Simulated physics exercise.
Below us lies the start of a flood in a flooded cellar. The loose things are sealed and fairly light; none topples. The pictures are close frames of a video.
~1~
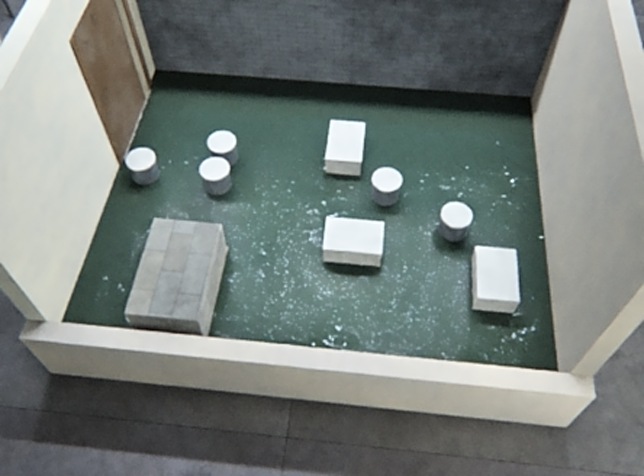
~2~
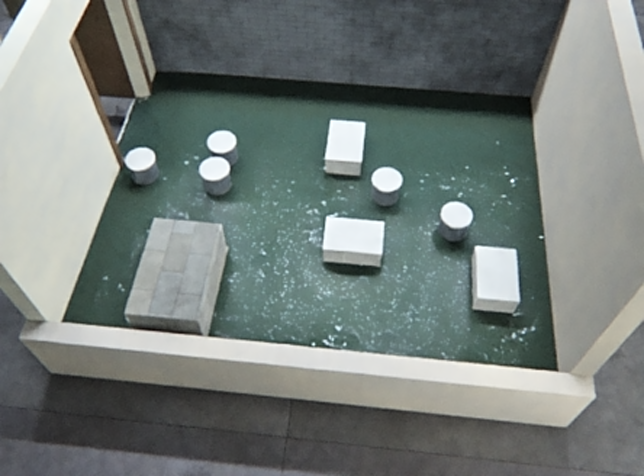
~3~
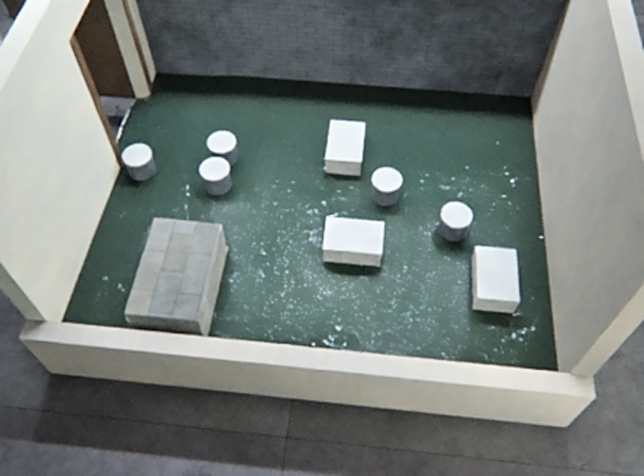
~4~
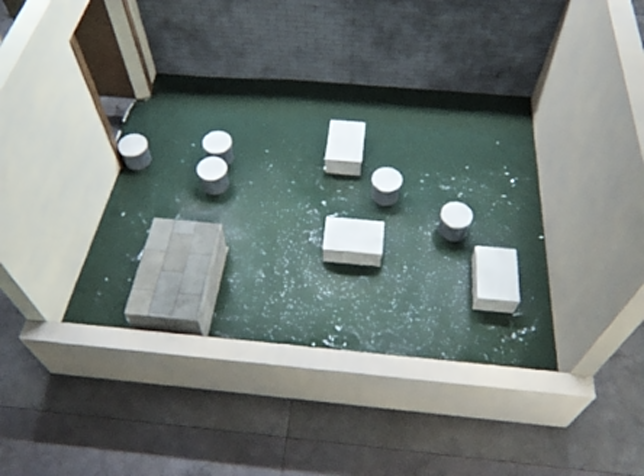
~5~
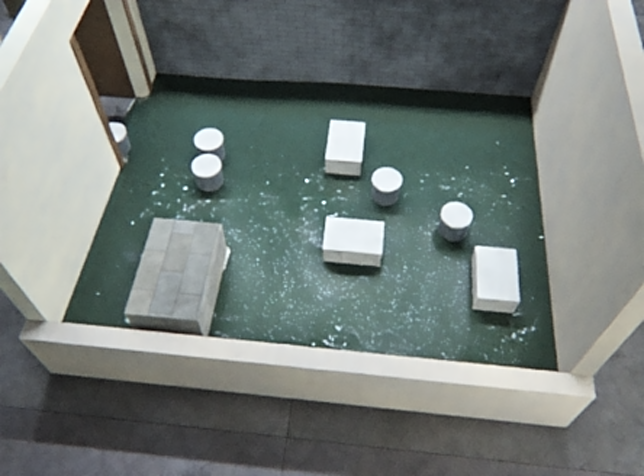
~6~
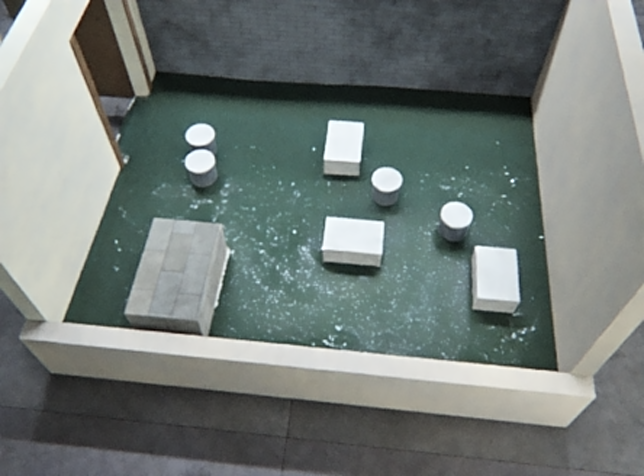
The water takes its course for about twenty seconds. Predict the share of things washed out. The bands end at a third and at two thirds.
That comes to at least two thirds.
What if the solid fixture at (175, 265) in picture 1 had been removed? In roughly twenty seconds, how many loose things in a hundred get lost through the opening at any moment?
Some 60 per cent.
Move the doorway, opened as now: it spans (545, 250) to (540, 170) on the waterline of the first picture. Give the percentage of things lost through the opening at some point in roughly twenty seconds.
Some 60 per cent.
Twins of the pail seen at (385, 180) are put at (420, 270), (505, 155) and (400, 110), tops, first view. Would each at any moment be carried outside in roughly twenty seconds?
In turn: No, inside, washed out.
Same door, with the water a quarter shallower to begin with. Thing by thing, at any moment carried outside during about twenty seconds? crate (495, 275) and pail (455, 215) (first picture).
One after the other: Left behind, no.
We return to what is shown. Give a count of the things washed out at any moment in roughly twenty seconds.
6 of them.
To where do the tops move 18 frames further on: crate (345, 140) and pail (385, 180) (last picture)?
Near (196, 102) and (305, 151).
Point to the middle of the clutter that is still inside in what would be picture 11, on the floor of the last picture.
Around (310, 199).
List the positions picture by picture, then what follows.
The first picture shows a pail at (222, 142), afloat; a pail at (215, 168) floats; 0 of 8 have shifted.
The second picture shows a pail at (222, 142) floats; a pail at (215, 168) floats; 0 of 8 have shifted.
The third picture shows a pail at (222, 142) floats; a pail at (214, 169), afloat; 1 of 8 have shifted.
The fourth picture shows a pail at (217, 142) floats, close to its start; a pail at (212, 168), afloat, close to its start; 2 of 8 have shifted.
The fifth picture shows a pail at (209, 139), afloat, close to its start; a pail at (206, 165) floats, close to its start; 3 of 8 have shifted.
The sixth picture shows a pail at (200, 135), afloat, close to its start; a pail at (200, 161) floats, close to its start; 3 of 8 have shifted.
A moment on, 1 of 8 are out; 7 afloat.
Next, 3 of 8 are out; 5 afloat.
Later, 5 of 8 are out; 3 afloat.
In the end, 6 of 8 are out; 2 afloat.
